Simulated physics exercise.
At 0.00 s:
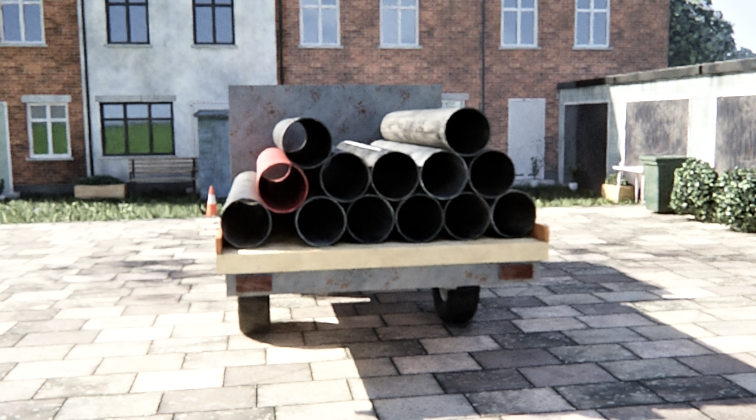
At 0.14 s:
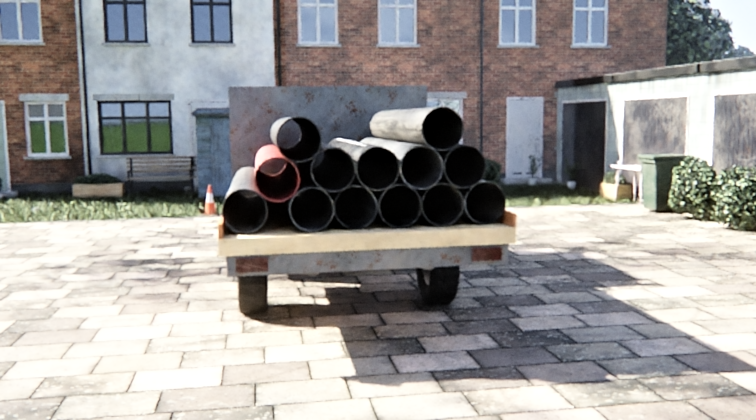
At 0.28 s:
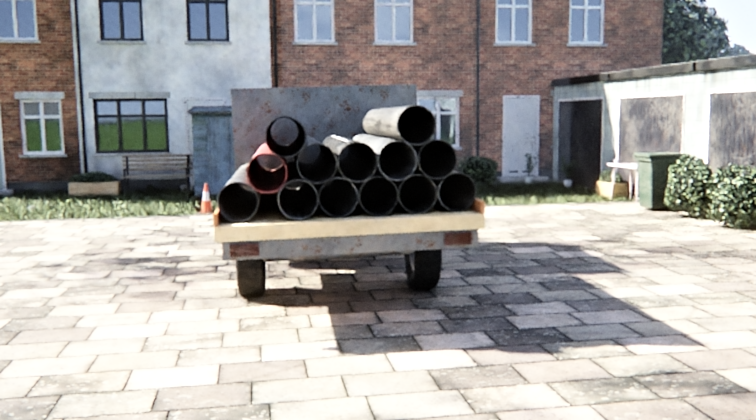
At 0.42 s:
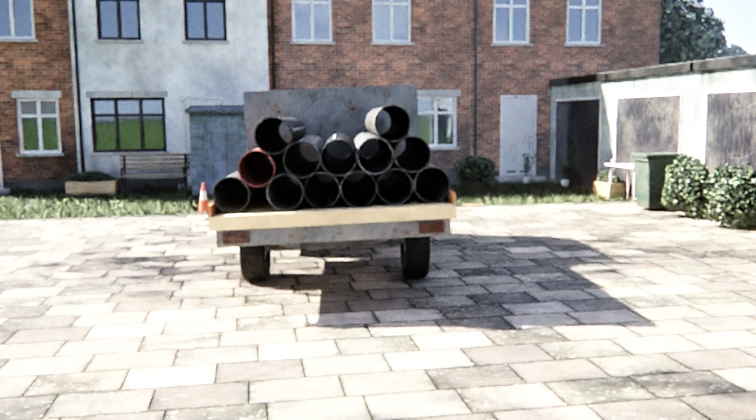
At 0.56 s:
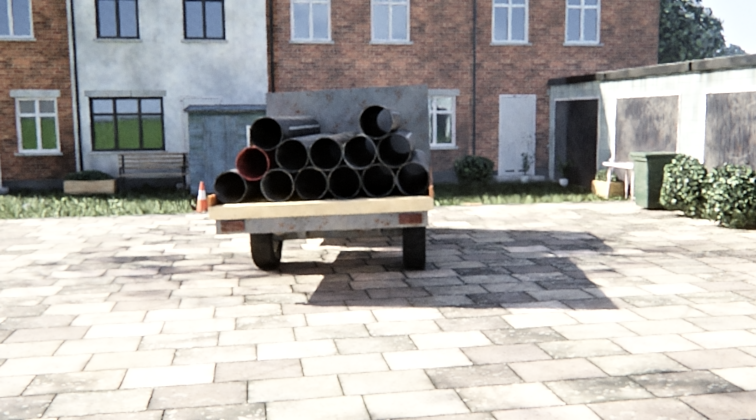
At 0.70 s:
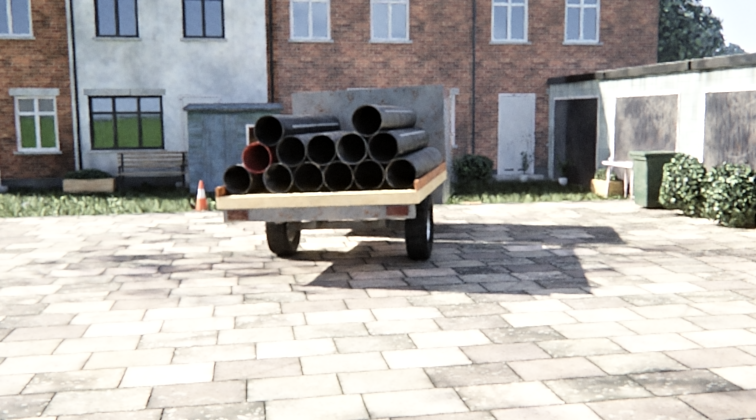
Paved yard by brick houses, a flatbed truck carrying stacked dark pipes, one red, driving away, then curving right, tilting slightly left.
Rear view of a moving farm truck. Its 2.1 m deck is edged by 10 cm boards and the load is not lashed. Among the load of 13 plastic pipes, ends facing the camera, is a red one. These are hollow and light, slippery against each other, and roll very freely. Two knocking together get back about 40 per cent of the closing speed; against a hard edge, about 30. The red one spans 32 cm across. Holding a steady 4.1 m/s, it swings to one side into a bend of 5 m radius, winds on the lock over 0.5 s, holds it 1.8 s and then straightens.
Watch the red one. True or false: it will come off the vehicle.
True.
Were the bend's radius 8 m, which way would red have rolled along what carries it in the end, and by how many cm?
It would end up about 0 cm to the left.
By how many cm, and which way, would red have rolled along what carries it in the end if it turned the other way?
Roughly 0 cm right.
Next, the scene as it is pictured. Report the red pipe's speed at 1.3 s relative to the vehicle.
Reading: Roughly 0.3 m/s.
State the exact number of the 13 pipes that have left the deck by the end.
Exactly 3.
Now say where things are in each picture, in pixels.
Red (283, 188); 6 of the 13 make up the bottom layer, in the first picture.
Red (277, 180); the deck is level, in the second picture.
Red (267, 173); the deck slopes 1° down to the left, in the third picture.
Red (256, 169); the deck slopes 2° down to the left, in the fourth picture.
Red (252, 164); the deck slopes 3° down to the left, in the fifth picture.
Red (256, 158); the deck slopes 3° down to the left, in the sixth picture.
By 1.3 s, red is up on others, 35 cm from the left edge, rolling left; 0 of 13 are off.
By 2.1 s, red is over the left board and falling; 1 of 13 is off.
Finally (3.4 s), red is over the left board and gone; 3 of 13 are off.
